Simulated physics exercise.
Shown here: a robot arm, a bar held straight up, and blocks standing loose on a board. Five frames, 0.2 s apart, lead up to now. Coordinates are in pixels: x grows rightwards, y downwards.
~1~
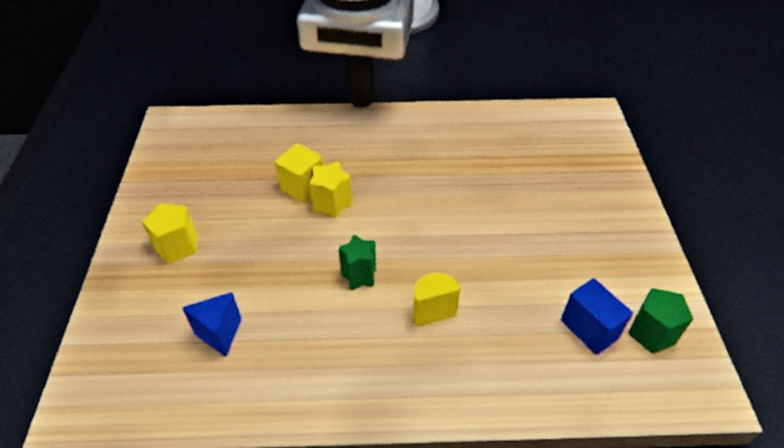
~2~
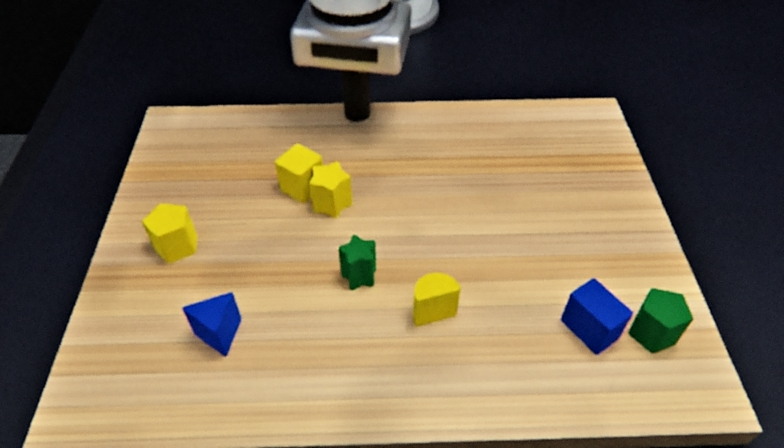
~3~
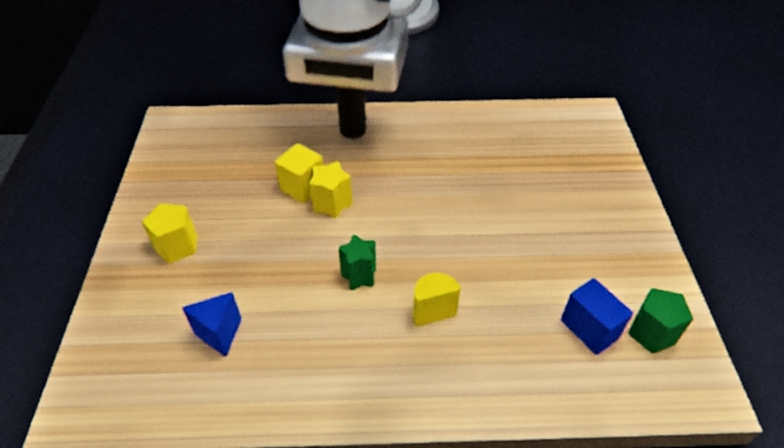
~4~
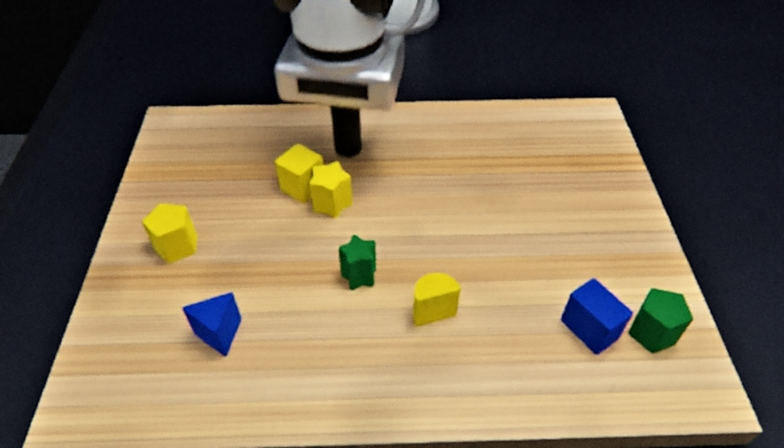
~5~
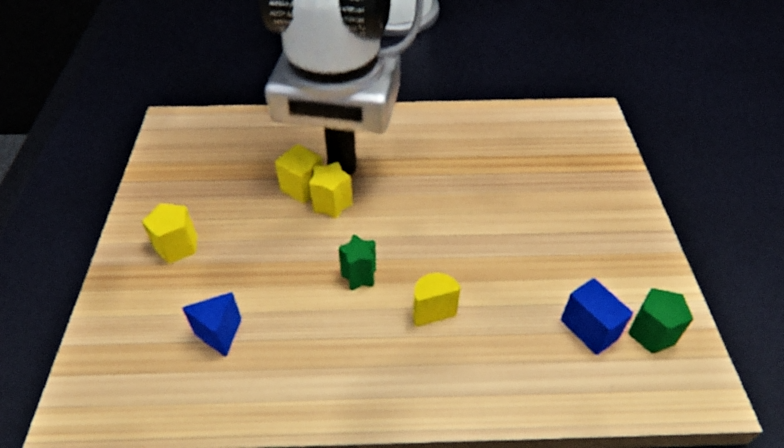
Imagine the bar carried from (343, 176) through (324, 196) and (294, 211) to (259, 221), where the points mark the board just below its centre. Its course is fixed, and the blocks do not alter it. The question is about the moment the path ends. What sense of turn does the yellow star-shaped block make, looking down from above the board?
Counter-clockwise, from overhead.
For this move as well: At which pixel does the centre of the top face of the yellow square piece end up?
Its top middle is near (263, 165).
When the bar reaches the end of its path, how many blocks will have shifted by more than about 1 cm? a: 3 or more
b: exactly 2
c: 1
Option b.
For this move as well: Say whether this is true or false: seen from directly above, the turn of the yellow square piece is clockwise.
True.
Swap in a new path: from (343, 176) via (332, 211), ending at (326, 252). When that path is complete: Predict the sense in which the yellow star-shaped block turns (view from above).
Watching from overhead, you'd notice the yellow star-shaped block rotating clockwise.
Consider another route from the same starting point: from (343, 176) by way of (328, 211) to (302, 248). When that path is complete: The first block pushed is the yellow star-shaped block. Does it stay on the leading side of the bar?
My answer is that the yellow star-shaped block is still ahead.
On the path given first. One third of the way, bar (322, 189); yellow square piece (285, 163), turned 40° clockwise; yellow star-shaped block (316, 195), turned 10° anticlockwise.
Two thirds of the way, bar (292, 204); yellow square piece (268, 166), turned 100° clockwise; yellow star-shaped block (309, 206), turned 50° anticlockwise.
At the end, bar (257, 214); yellow pentagonal block still; yellow square piece (263, 165), turned 120° clockwise; yellow star-shaped block (309, 206), turned 50° anticlockwise.
